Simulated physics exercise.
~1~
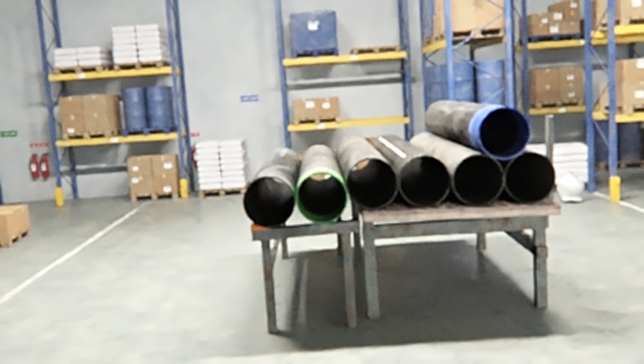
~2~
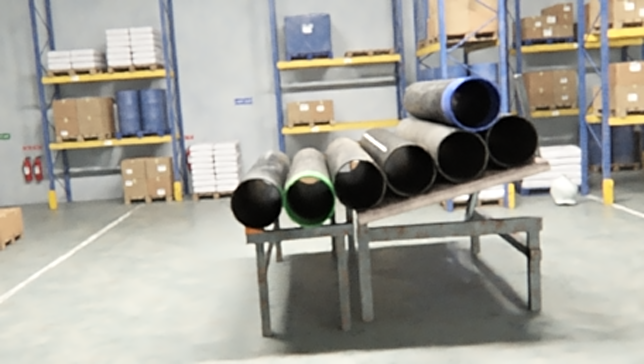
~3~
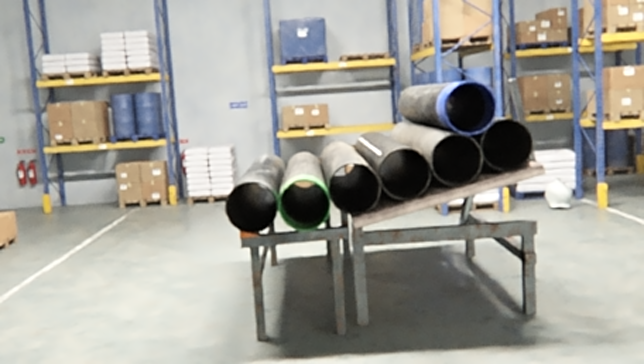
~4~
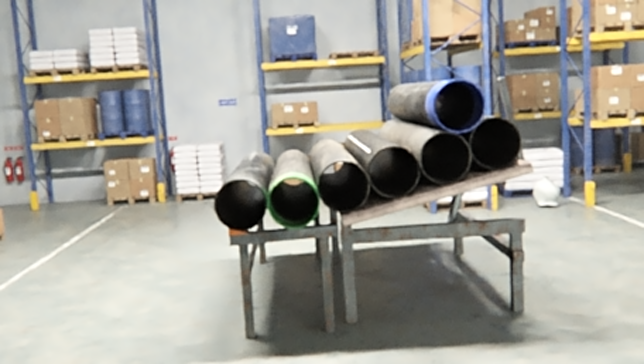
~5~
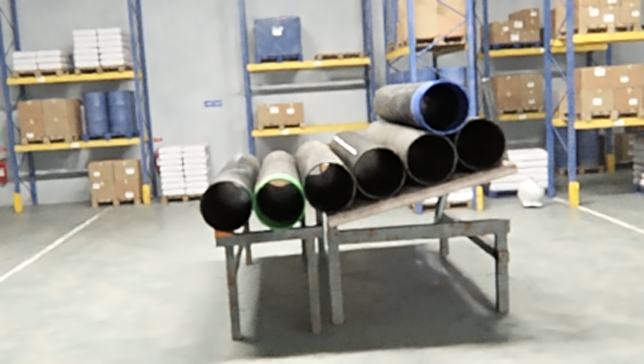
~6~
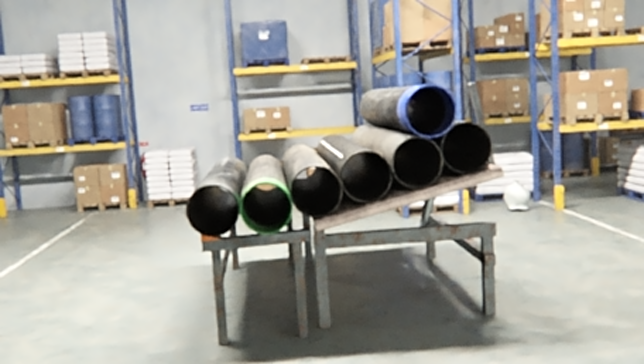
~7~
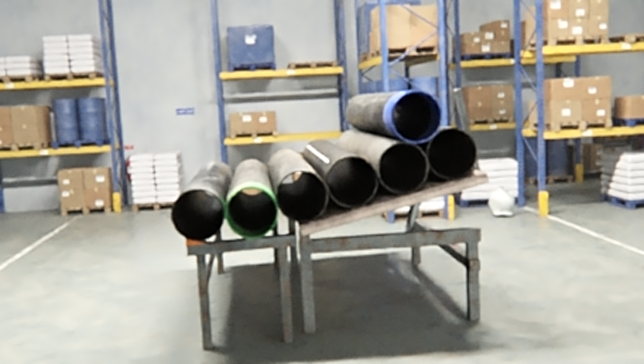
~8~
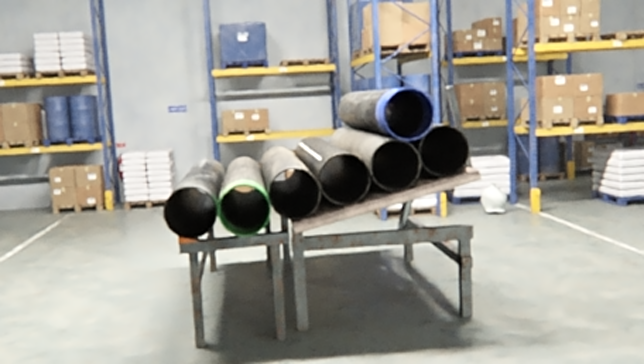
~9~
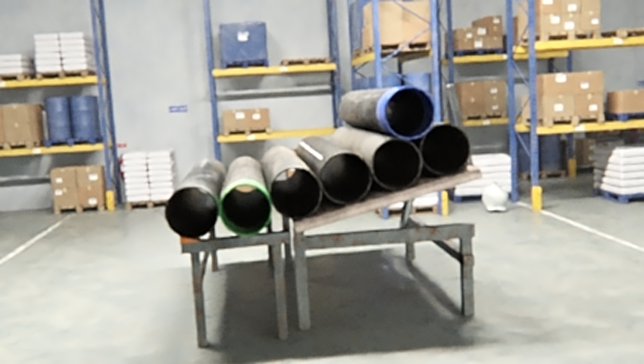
At the start, seven dark pipes lie with their open ends facing us across a low rack and an adjoining deck in a warehouse, the green-rimmed one second from the left and the blue-rimmed one resting on top at the right. The far right edge of the deck then tips upward, and the pipes shift slightly to the left. The deck stops at a slant and holds there. As the view drifts to the right, the stack stays still. In the end, the green pipe remains on the rack and the blue one still sits atop the others.
